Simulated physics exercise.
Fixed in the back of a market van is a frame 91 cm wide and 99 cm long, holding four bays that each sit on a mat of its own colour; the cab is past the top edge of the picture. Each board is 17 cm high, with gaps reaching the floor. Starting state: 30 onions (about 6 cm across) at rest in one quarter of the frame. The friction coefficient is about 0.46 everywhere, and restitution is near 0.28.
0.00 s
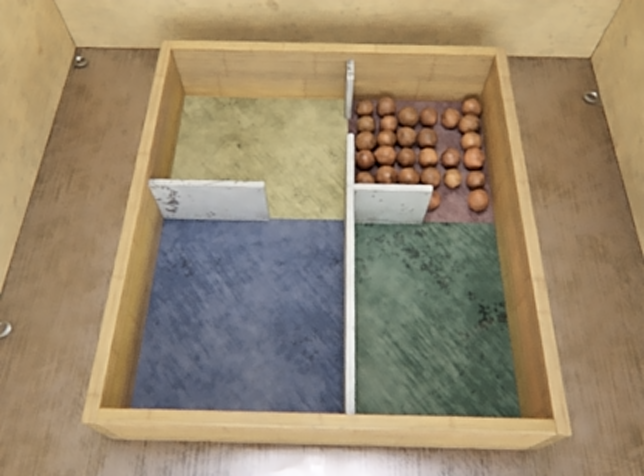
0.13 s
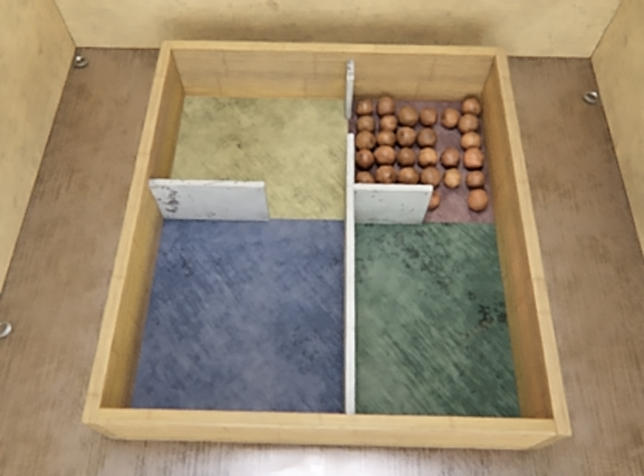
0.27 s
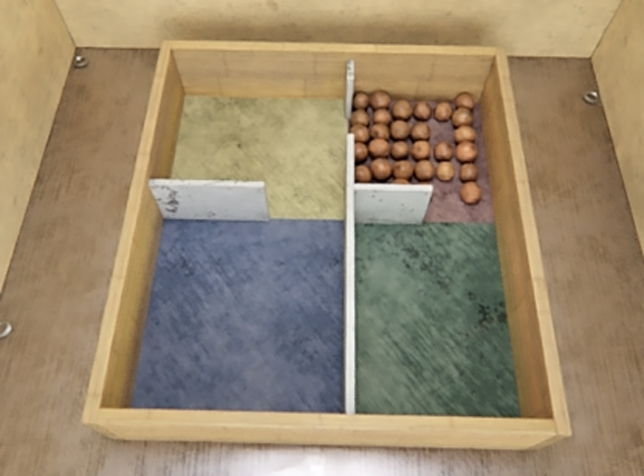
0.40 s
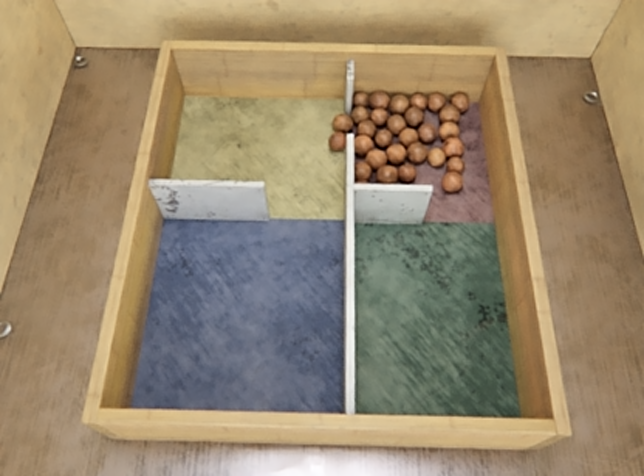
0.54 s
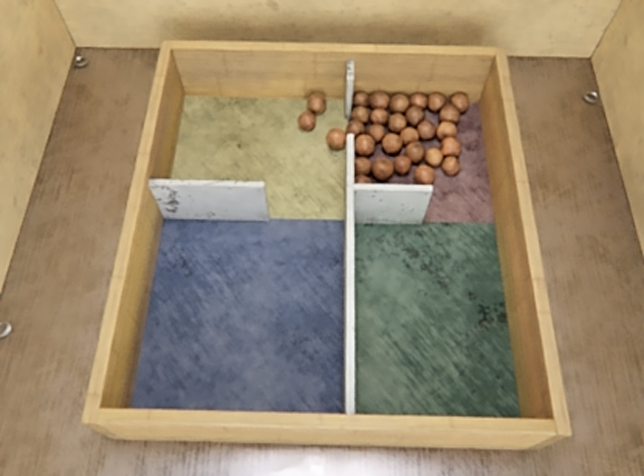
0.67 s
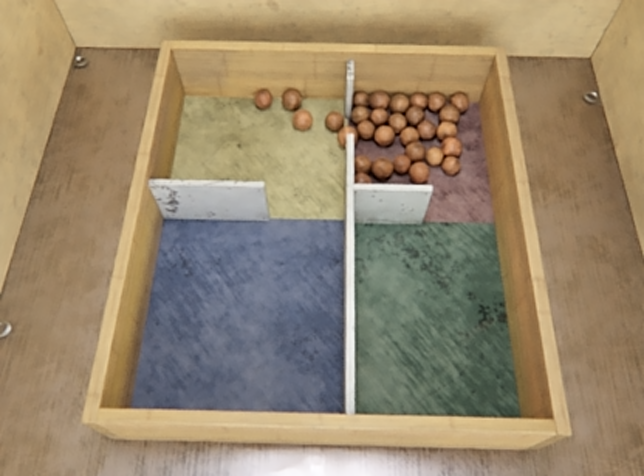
Round brown onions sit packed in the red bay at the upper right of a shallow wooden frame, viewed from above at an angle on a brown wood-grain surface. Low white boards partly divide it from the empty yellow bay at upper left, blue at lower left and green at lower right. The onions shift left and bunch together, then a few roll through the gap onto the yellow mat, while the camera stays still.
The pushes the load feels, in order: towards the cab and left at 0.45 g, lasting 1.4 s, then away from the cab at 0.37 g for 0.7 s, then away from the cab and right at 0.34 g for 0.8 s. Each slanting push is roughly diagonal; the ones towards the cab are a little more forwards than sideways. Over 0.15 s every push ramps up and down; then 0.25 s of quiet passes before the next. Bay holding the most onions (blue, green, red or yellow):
Green bay.
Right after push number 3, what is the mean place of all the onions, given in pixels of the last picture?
About (431, 259).
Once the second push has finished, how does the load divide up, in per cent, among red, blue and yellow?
In per cent: Red 50, blue 0 and yellow 20.
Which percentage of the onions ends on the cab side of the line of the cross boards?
Near enough 40 per cent, I'd say.
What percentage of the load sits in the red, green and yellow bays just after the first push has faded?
Shares - red: 80, green: 0, yellow: 20 (per cent).
After push 1 (1.64 s), 23 in the red bay and 7 in the yellow bay.
After push 2 (2.59 s), 15 in the red bay, 8 in the green bay and 7 in the yellow bay.
After push 3 (3.64 s), 8 in the red bay, 4 in the blue bay, 15 in the green bay and 3 in the yellow bay.
Final count (at 4.48 s), 8 in the red bay, 4 in the blue bay, 15 in the green bay and 3 in the yellow bay.
